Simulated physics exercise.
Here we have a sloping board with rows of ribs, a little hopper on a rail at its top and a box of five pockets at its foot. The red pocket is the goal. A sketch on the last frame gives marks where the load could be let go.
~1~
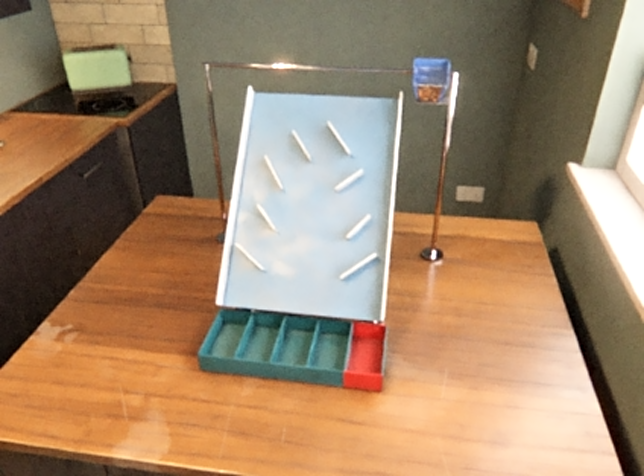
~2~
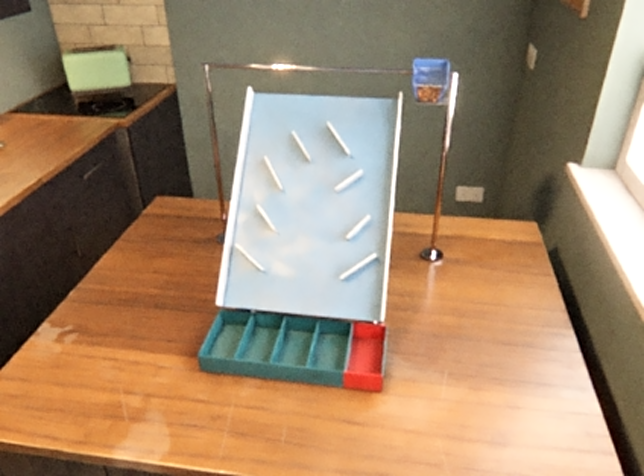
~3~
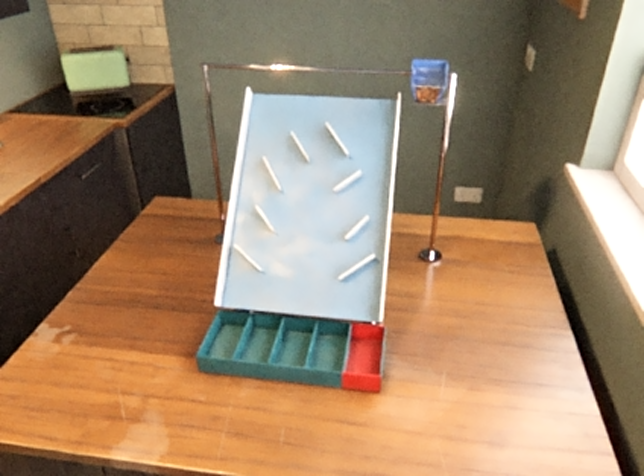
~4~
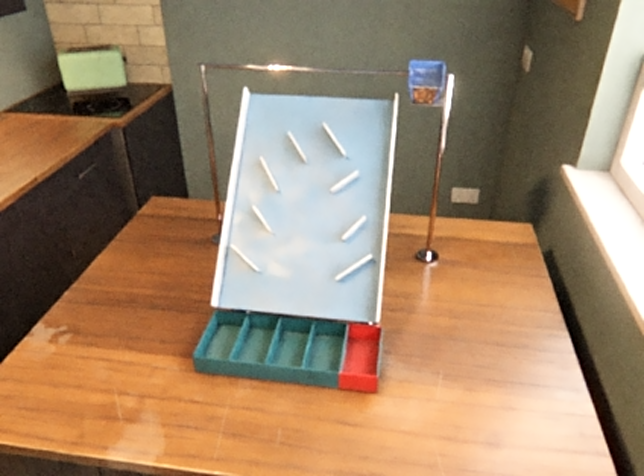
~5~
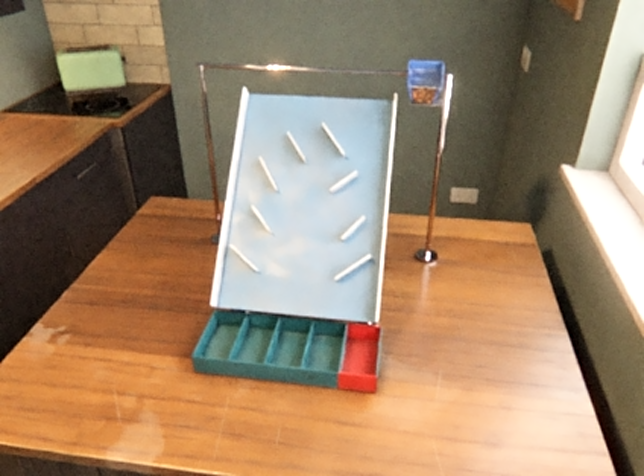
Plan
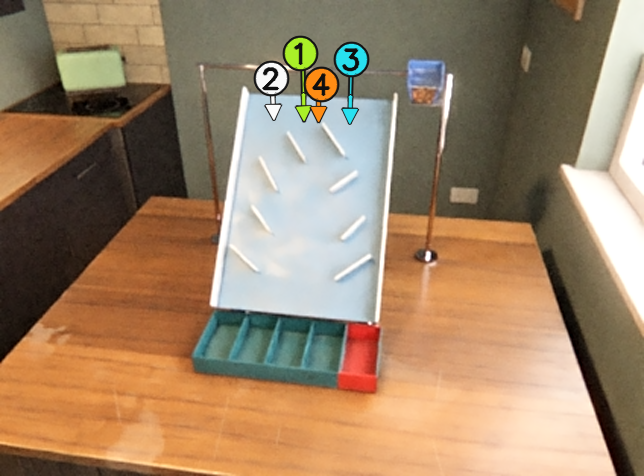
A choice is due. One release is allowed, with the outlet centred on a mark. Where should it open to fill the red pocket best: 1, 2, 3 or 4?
3 works best here.
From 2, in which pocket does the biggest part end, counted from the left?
The third.
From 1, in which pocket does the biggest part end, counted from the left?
The fourth from the left.
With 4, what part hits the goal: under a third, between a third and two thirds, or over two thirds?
It is under a third.
On the marked copy, mark 1 meets the board at (303, 115); mark 2 meets the board at (273, 114); mark 3 meets the board at (349, 118); mark 4 meets the board at (318, 116).
Choosing 1, not one piece in the red pocket, almost all in other pockets, about a tenth outside the box.
Choosing 2, just a few in the red pocket, the larger part in other pockets, about a tenth outside the box.
Choosing 3, roughly a third in the red pocket, roughly half in other pockets, about a tenth outside the box.
Choosing 4, just a few in the red pocket, the larger part in other pockets, about a tenth outside the box.
